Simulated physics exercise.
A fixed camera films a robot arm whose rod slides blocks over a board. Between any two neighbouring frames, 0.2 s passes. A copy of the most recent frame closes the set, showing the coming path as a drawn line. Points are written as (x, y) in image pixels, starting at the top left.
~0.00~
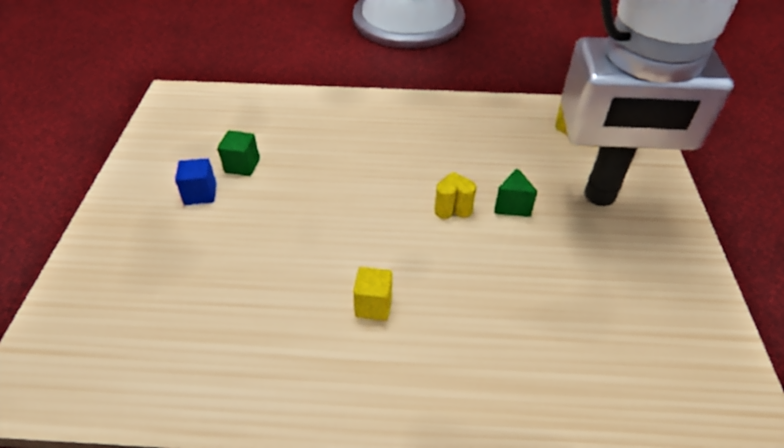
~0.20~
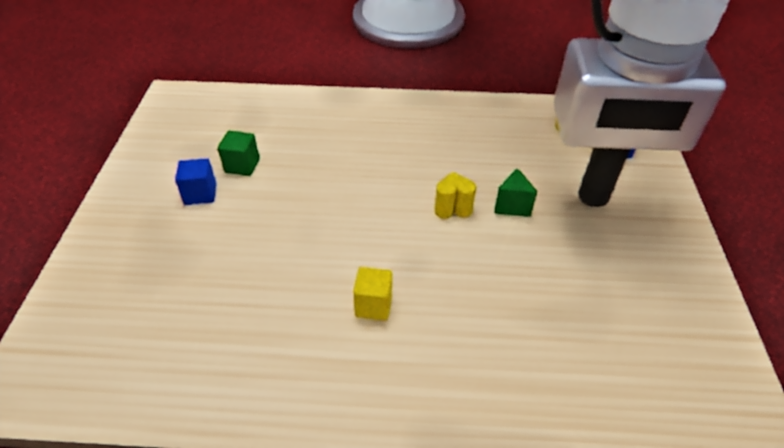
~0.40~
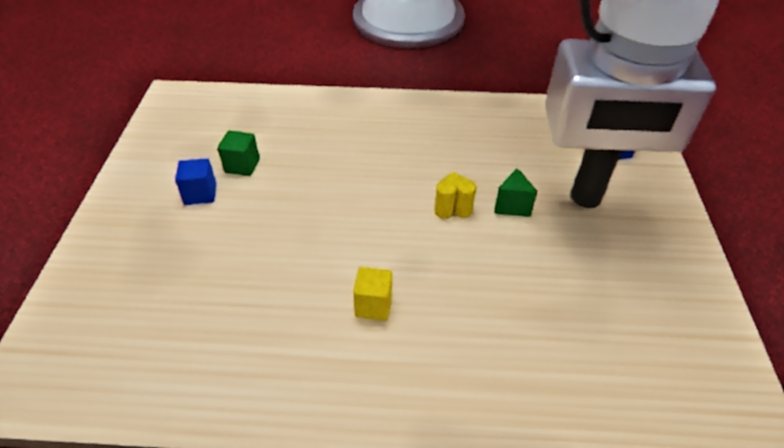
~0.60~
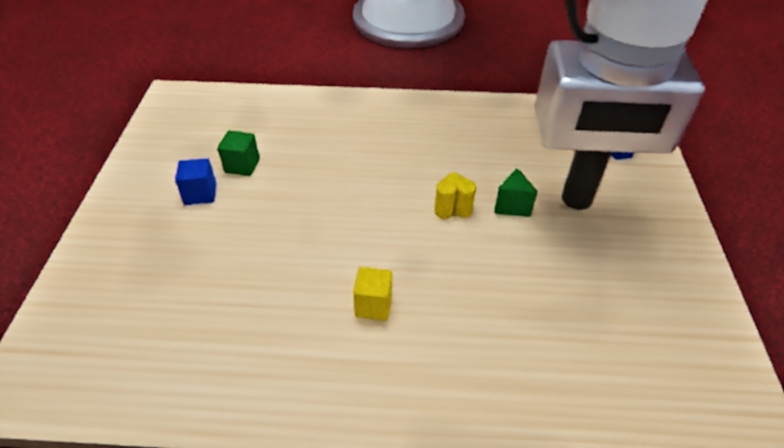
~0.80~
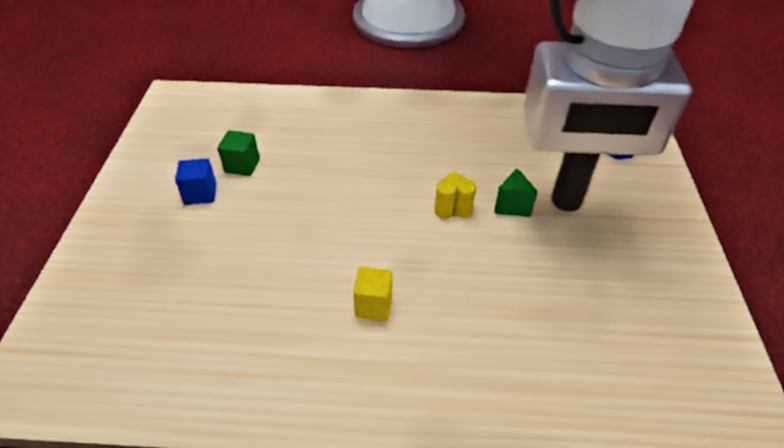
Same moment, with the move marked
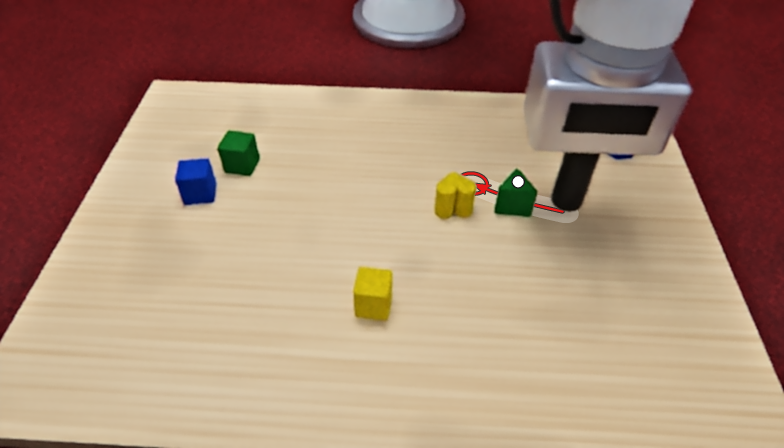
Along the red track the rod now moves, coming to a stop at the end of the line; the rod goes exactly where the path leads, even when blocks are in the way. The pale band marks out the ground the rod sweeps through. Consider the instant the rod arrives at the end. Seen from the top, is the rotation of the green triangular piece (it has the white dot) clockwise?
No, I don't think so.
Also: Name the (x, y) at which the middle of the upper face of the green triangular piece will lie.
It sits at (482, 182).
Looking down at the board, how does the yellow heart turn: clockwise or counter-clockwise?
Viewed from above: Clockwise.
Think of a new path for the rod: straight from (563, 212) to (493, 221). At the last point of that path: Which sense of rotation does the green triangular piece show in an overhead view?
Spins clockwise.
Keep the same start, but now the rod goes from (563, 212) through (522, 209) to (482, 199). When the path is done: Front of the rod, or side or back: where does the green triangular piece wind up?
Carried ahead at the end.
The drawn path runs from (563, 212) through (531, 204) and (501, 195) to (472, 183); the dot is on the green triangular piece.
On the path given first. Halfway along, rod (517, 189); green triangular piece (495, 180).
At the end, rod (474, 173); yellow heart (450, 185), turned 20° clockwise; green triangular piece (482, 182), turned 35° anticlockwise.
